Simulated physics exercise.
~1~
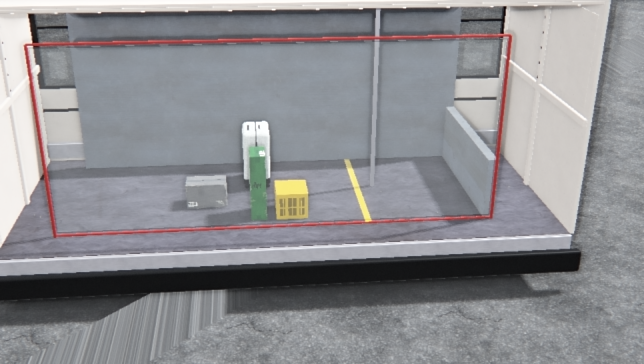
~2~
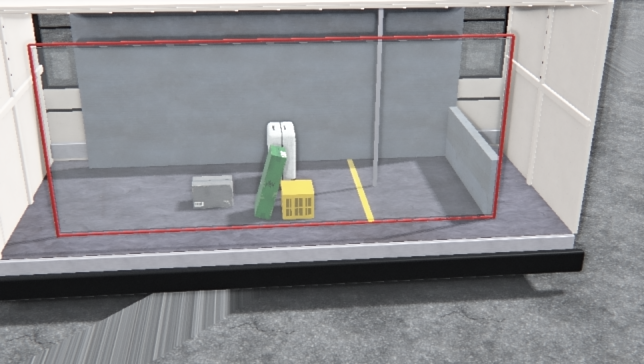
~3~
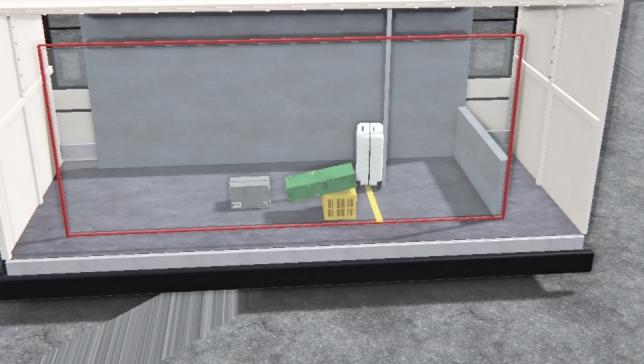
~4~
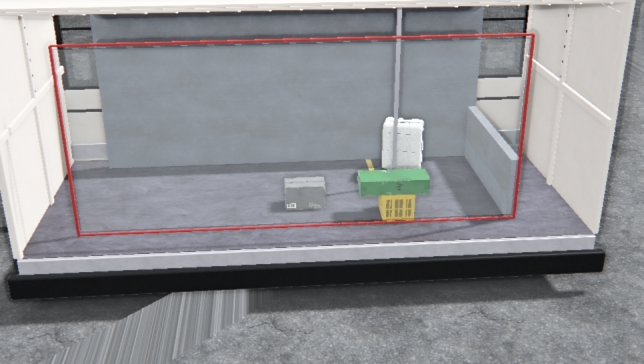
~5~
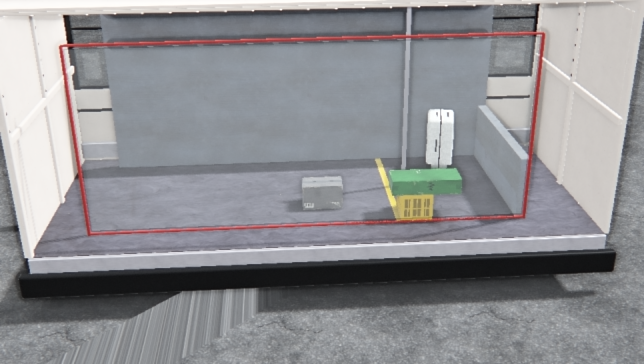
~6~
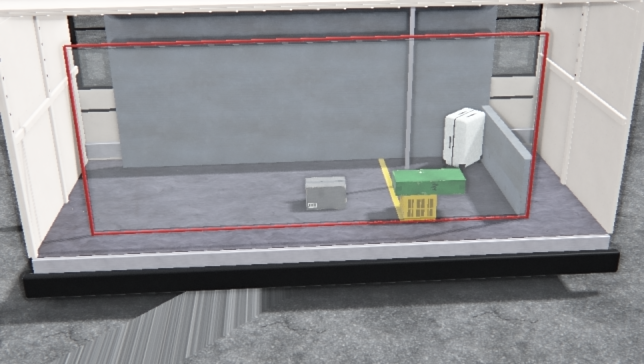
Green tall box toppling onto its side and sliding right across a yellow line with yellow crate and white wheeled case, grey carton stopping short.
